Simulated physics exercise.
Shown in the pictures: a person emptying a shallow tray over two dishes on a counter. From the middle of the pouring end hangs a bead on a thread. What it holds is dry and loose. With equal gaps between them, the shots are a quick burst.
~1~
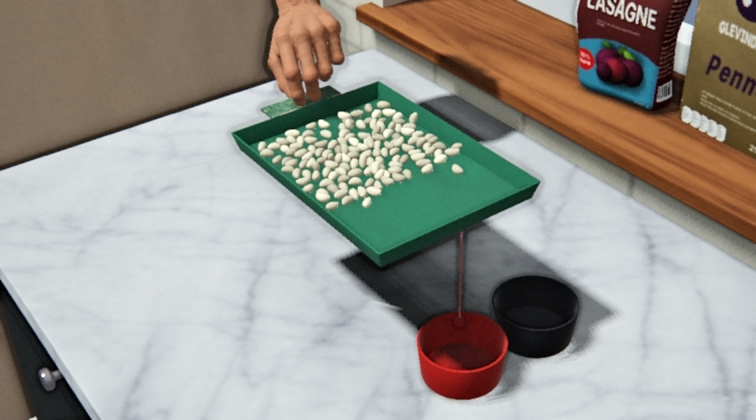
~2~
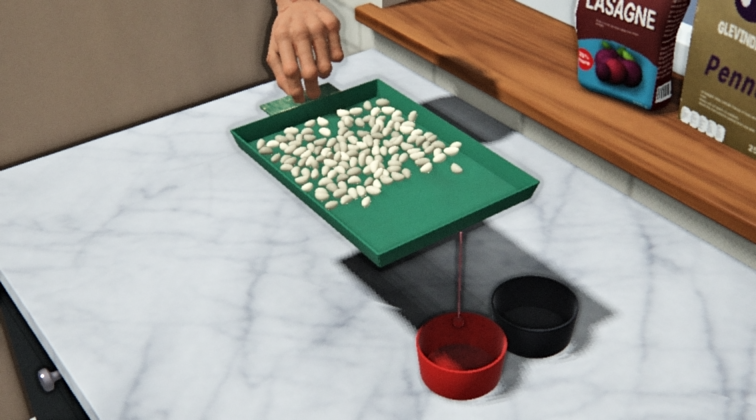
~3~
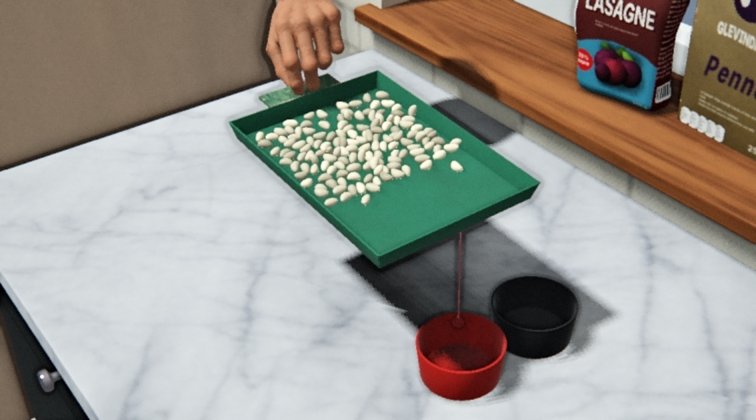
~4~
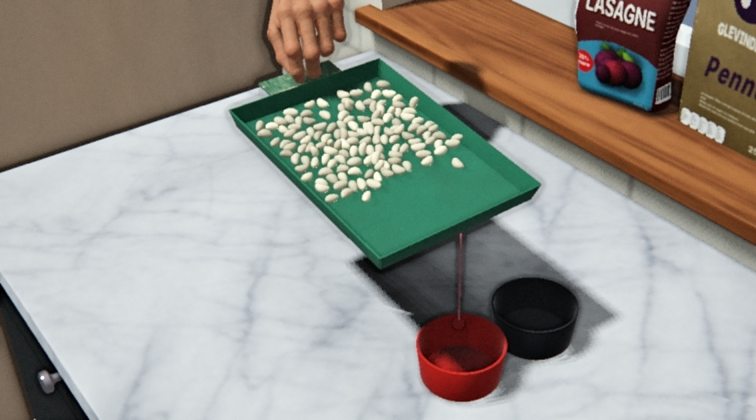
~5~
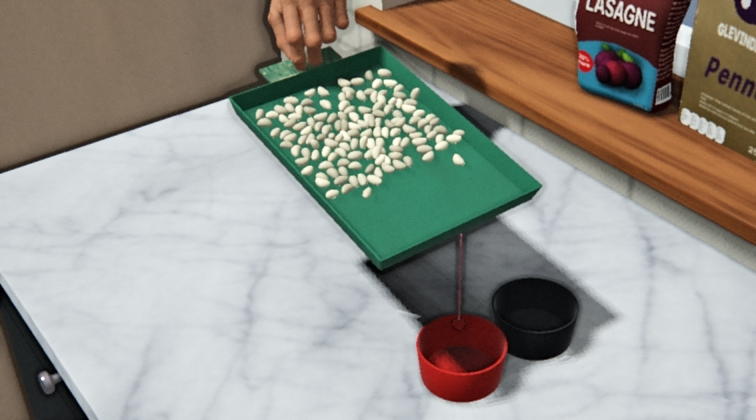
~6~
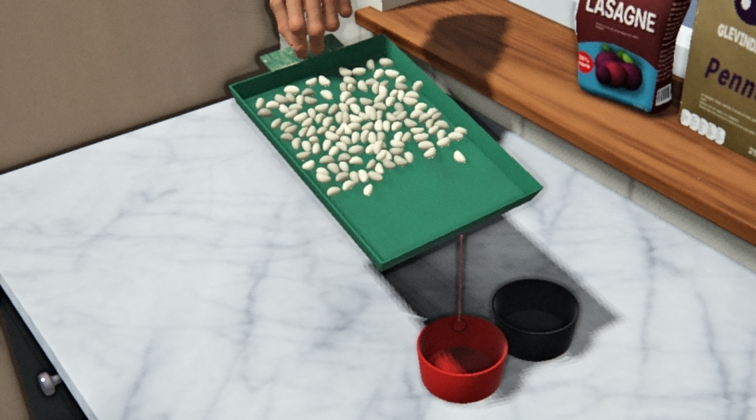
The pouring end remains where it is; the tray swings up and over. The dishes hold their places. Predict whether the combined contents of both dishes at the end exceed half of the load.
The dishes will fail to catch most of it.
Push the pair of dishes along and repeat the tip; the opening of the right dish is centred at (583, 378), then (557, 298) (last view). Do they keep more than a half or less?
Try 1: A lesser share; try 2: A lesser share.
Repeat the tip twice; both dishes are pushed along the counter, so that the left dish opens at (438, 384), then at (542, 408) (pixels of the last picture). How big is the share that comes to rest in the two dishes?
It comes to near 70 per cent the first time and near 0 per cent the second time.
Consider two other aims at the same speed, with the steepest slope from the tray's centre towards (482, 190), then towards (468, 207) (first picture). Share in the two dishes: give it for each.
The first try yields 90 percent and the second 60 percent.
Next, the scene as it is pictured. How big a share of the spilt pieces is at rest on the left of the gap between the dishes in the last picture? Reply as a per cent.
Close to 50 %.
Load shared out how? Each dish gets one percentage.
Share at the end - left dish ~ 20 %, right dish ~ 0 %.
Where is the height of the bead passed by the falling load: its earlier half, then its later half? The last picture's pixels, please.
About (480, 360), and after that about (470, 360).
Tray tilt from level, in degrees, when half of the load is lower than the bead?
I'd put it at about 105 degrees.
Just after the last frame, tray tipped steeply; almost all on the tray; just a few outside both; about a tenth in the air.
A moment on, tray tipped past a quarter turn; roughly half on the tray; about a tenth in the left dish; just a few in the right dish; roughly a quarter outside both; about a tenth in the air.
Further on, tray tipped past a quarter turn; about a tenth in the left dish; just a few in the right dish; the larger part outside both.
When it is over, tray tipped past a quarter turn; about a tenth in the left dish; just a few in the right dish; the larger part outside both.
